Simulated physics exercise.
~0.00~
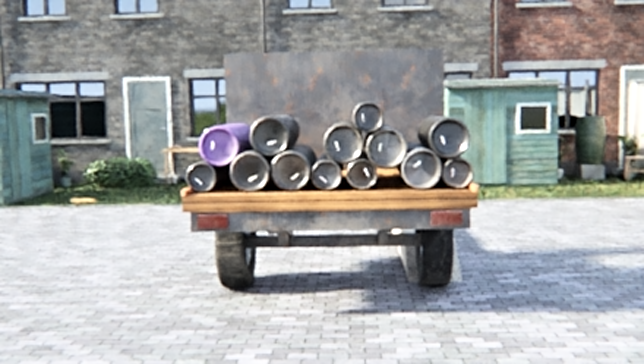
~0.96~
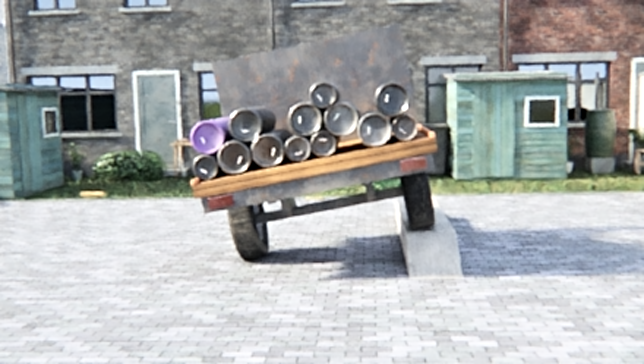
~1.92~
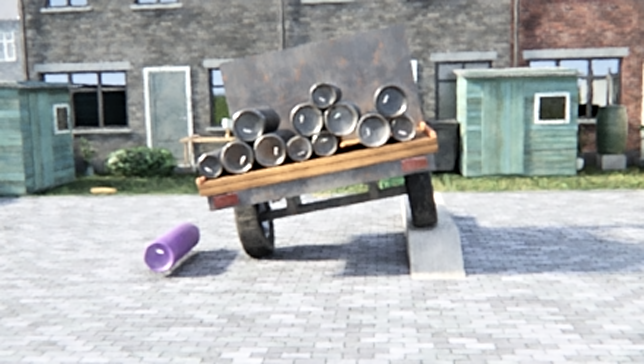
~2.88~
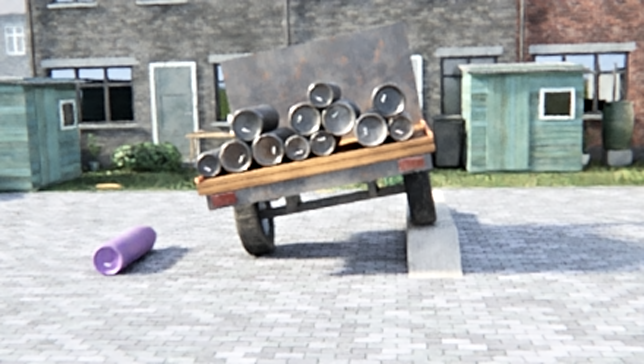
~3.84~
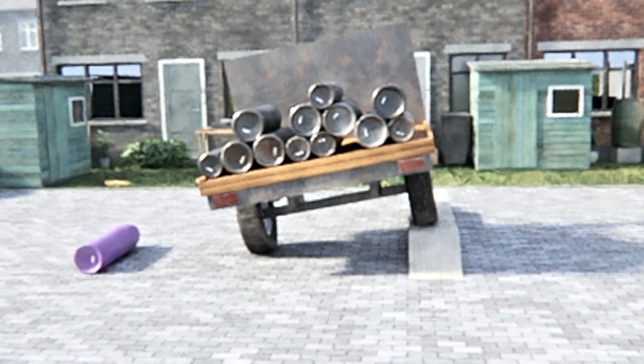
Farm trailer loaded with gas cylinders tilting as its right wheel climbs a slab, the purple one dropping off left onto paving.
